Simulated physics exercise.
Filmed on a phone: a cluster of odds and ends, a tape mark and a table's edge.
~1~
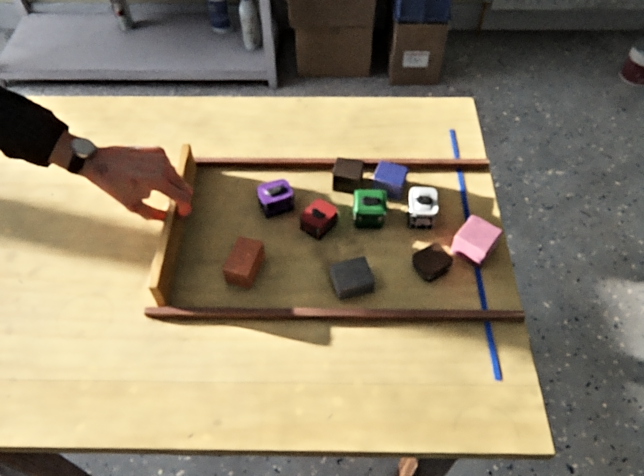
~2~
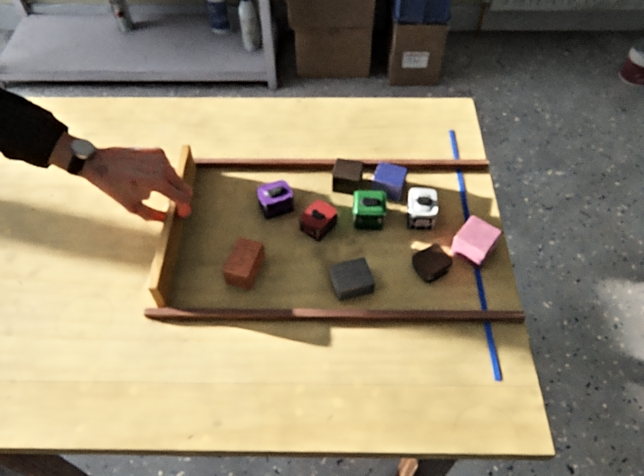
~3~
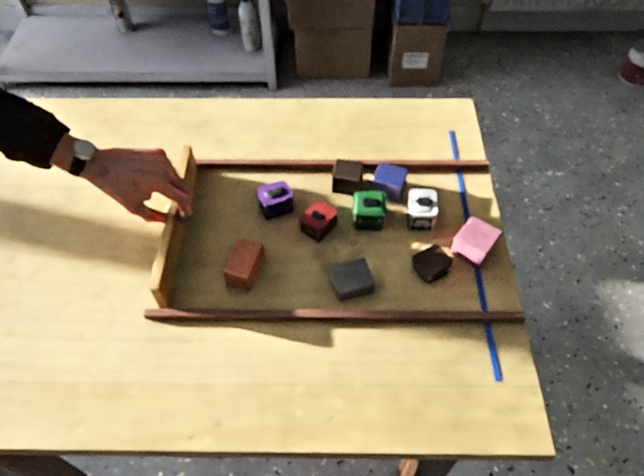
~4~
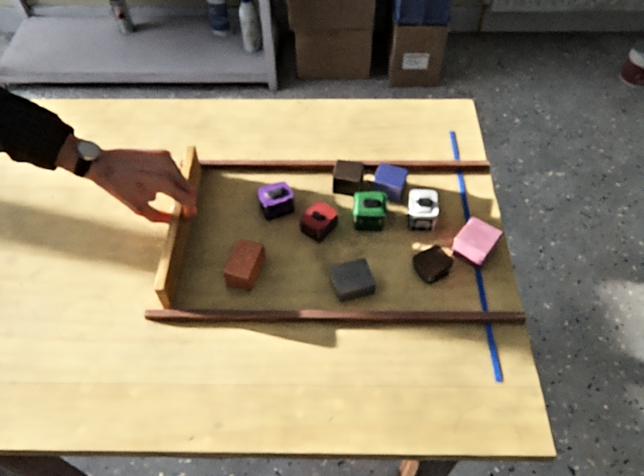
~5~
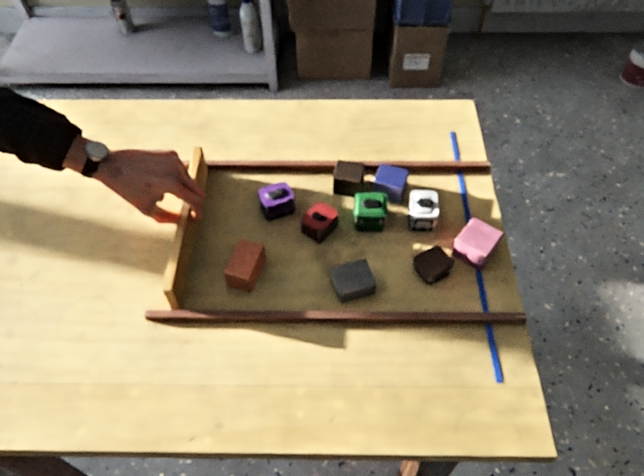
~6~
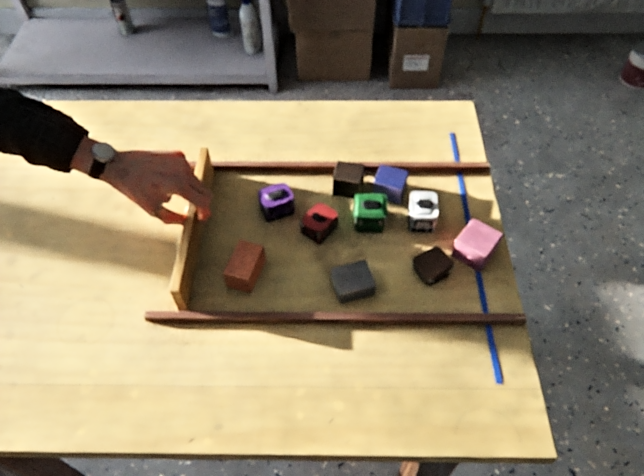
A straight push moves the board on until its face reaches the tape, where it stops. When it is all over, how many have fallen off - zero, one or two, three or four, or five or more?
I predict the table will shed at least five pieces.
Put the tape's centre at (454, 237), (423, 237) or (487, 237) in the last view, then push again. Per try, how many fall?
The counts: 2, 0 and 6.
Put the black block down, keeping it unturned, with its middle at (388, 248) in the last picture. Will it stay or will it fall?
Well, the black block fails to stay.
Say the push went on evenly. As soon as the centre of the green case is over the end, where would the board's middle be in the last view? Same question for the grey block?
First one: Around (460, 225). Other one: Around (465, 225).
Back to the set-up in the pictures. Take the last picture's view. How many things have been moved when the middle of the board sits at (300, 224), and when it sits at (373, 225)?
Answer - first 3, then 9.
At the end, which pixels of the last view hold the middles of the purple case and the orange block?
Near (484, 204) and (494, 266).
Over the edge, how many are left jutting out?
The total comes out at 0.
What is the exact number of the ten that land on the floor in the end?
That would be exactly 6.
A little later, none off yet; pink block at rest near (477, 245); brown case at rest near (432, 267); white case at rest near (422, 212).
Next, none off yet; pink block at rest near (477, 245); brown case at rest near (441, 264); white case shifted about its own width near (457, 211).
When it is over, the number that fall off is five or more; down, grey block, green case, blue block, white case, brown case and pink block.
